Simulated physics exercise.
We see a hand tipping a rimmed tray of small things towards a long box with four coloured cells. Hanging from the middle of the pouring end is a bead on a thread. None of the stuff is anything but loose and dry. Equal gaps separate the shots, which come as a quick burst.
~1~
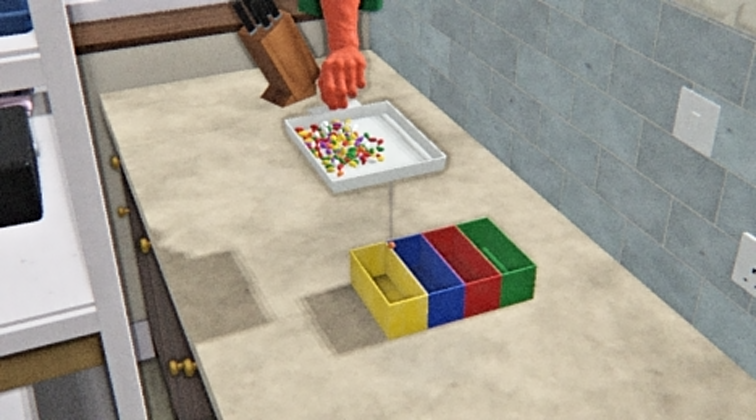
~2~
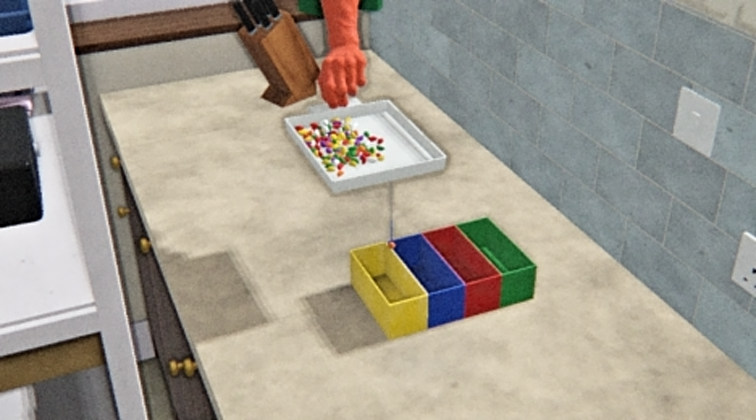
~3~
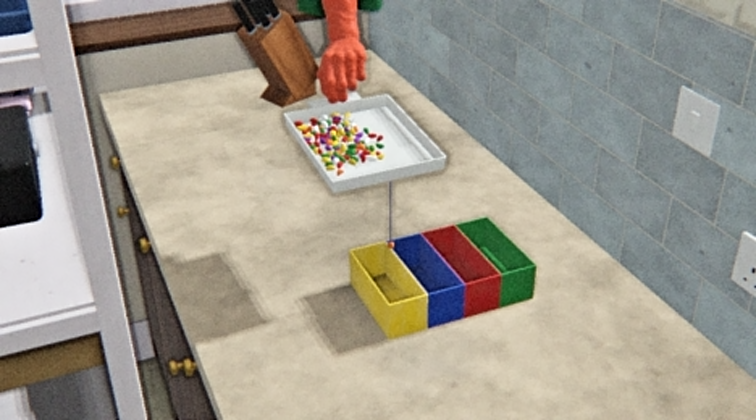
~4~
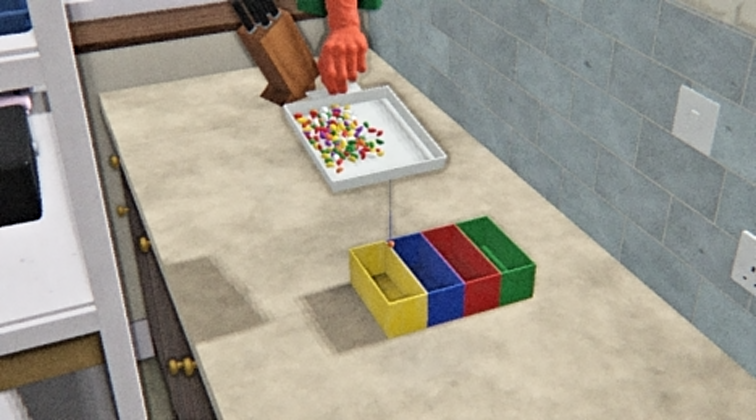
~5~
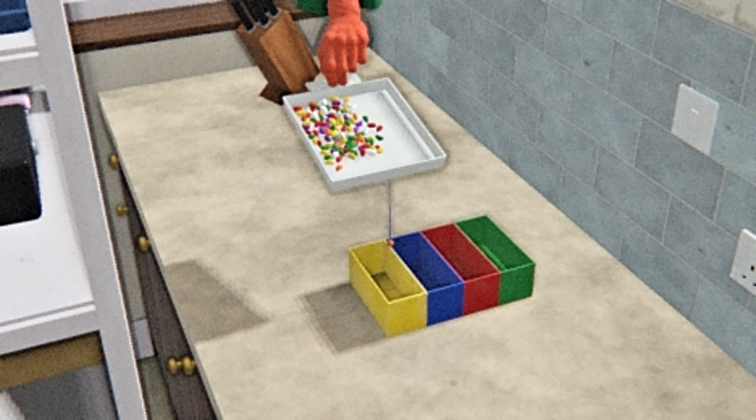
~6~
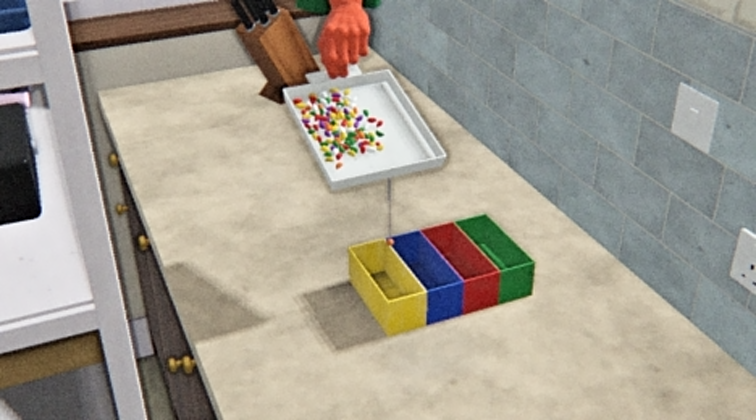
In this clip, a hand in a reddish glove holds a rimmed white tray of small multicoloured pieces above a counter and gradually tilts it slightly, while a box with yellow, blue, red and green cells sits below, almost unmoving.
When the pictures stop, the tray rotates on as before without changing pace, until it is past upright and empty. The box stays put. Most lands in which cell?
In the yellow cell.
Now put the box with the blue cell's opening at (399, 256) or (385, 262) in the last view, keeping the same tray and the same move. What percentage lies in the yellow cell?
About 40 per cent, then about 30 per cent.
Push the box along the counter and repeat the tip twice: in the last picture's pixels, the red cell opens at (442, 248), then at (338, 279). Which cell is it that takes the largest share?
That yellow cell first, the cell in green second.
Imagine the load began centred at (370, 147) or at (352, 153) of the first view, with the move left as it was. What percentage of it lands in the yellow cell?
About 40 % and 40 %.
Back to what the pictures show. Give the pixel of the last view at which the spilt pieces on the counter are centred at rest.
I'd put the middle at roughly (351, 330).
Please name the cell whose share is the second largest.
That is the cell in blue.
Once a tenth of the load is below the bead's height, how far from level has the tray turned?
Angle: Approx. 95 degrees.
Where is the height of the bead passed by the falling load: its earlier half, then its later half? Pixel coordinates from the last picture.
Initially about (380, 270); subsequently about (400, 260).
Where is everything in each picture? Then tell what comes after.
Corners of the pouring end at (334, 180) and (444, 156), level; middle of the load at (337, 144), jelly beans; bead on its thread at (391, 245); yellow cell at (408, 314); blue cell at (446, 304); red cell at (483, 293); green cell at (518, 284), in the first frame.
Corners of the pouring end at (334, 180) and (444, 156), level; middle of the load at (337, 143), in the second frame.
Corners of the pouring end at (334, 180) and (444, 156), tipped barely, level across its low end; middle of the load at (336, 139), in the third frame.
Corners of the pouring end at (334, 180) and (444, 156), tipped a little, level across its low end; middle of the load at (336, 134), in the fourth frame.
Corners of the pouring end at (334, 180) and (443, 155), tipped a little, level across its low end; middle of the load at (335, 128), in the fifth frame.
Corners of the pouring end at (334, 179) and (444, 155), tipped clearly, level across its low end; middle of the load at (335, 123); yellow cell at (407, 311); blue cell at (445, 300); red cell at (481, 290); green cell at (517, 280), in the sixth frame.
Soon after the last picture, tray tipped steeply; nearly all on the tray; a stray few falling or outside the box.
A little later, tray tipped right over; most on the tray; a small part in the yellow cell; about a quarter falling or outside the box.
Later still, tray tipped past a quarter turn; about half in the yellow cell; about a quarter in the blue cell; a small part in the red cell; a stray few in the green cell; about a quarter falling or outside the box.
At rest, tray tipped past a quarter turn; about half in the yellow cell; about a quarter in the blue cell; a small part in the red cell; a stray few in the green cell; about a quarter outside the box.
